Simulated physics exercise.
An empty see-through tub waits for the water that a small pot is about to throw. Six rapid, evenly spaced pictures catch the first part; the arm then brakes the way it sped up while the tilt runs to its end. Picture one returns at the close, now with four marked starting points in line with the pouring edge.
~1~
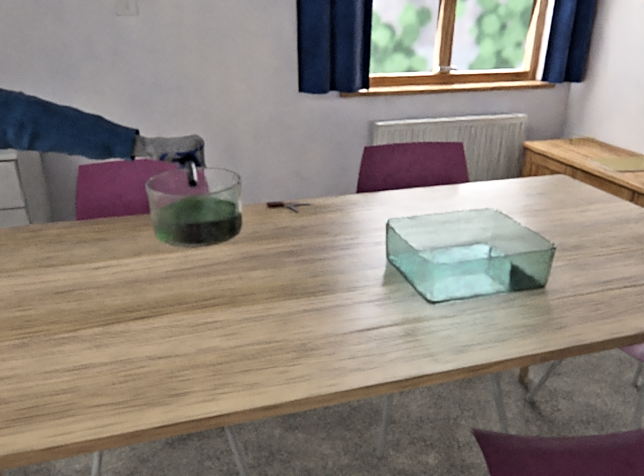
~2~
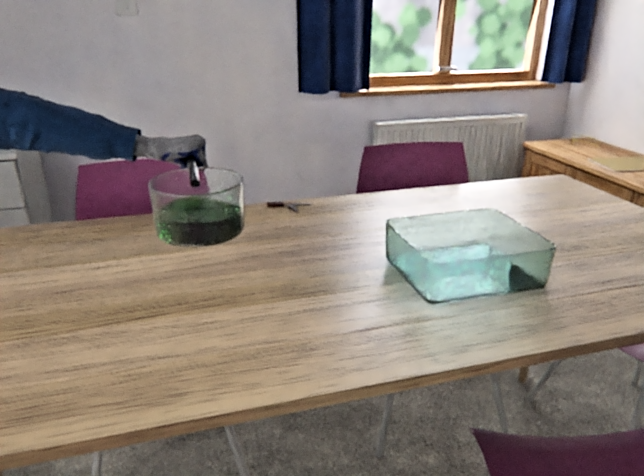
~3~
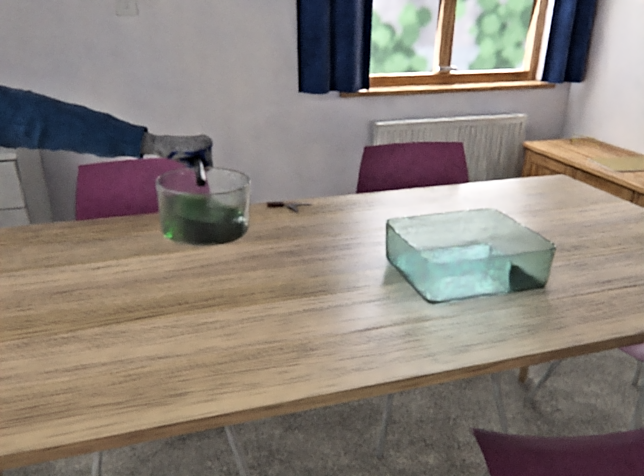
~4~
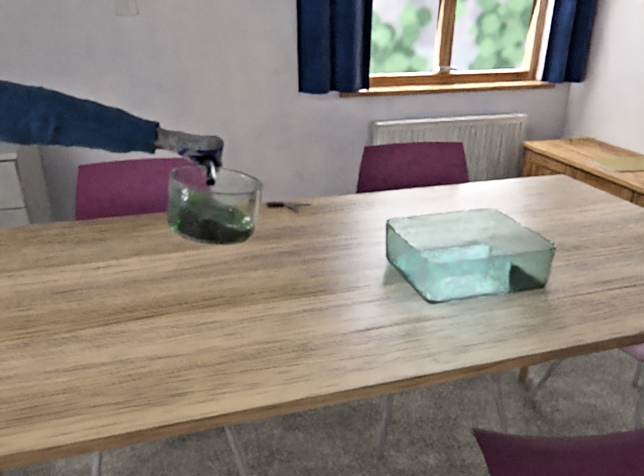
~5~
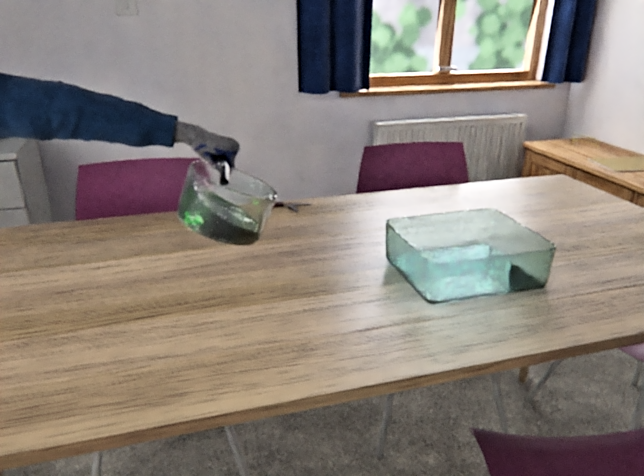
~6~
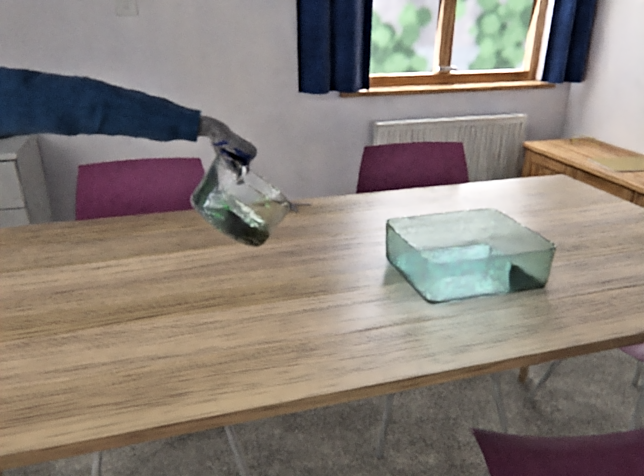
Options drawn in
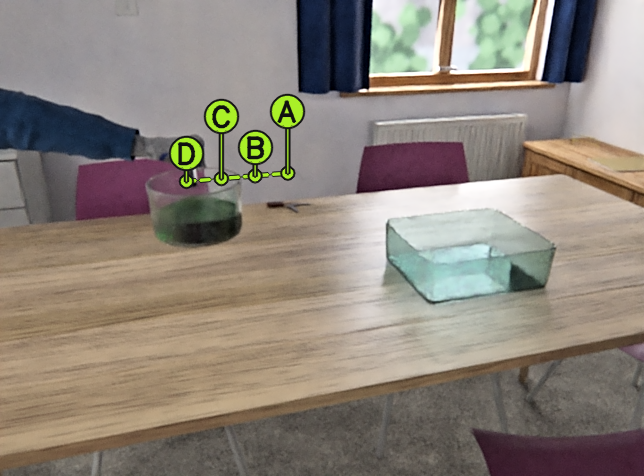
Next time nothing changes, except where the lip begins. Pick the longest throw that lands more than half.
That is spot A.
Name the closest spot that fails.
The answer is B.
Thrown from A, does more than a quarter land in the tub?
Yes, it does.
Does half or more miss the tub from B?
Yes, it does.
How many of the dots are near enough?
One.
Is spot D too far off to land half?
Yes, that goes wrong.
On the marked copy, A at (287, 173); B at (255, 175); C at (221, 178); D at (186, 181).
With A, about 68 % lands in the tub, 12 % falls short and 20 % goes beside or beyond.
With B, about 28 % lands in the tub, 66 % falls short and 5 % goes beside or beyond.
With C, about 0 % lands in the tub, 95 % falls short and 4 % goes beside or beyond.
With D, about 0 % lands in the tub, 98 % falls short.
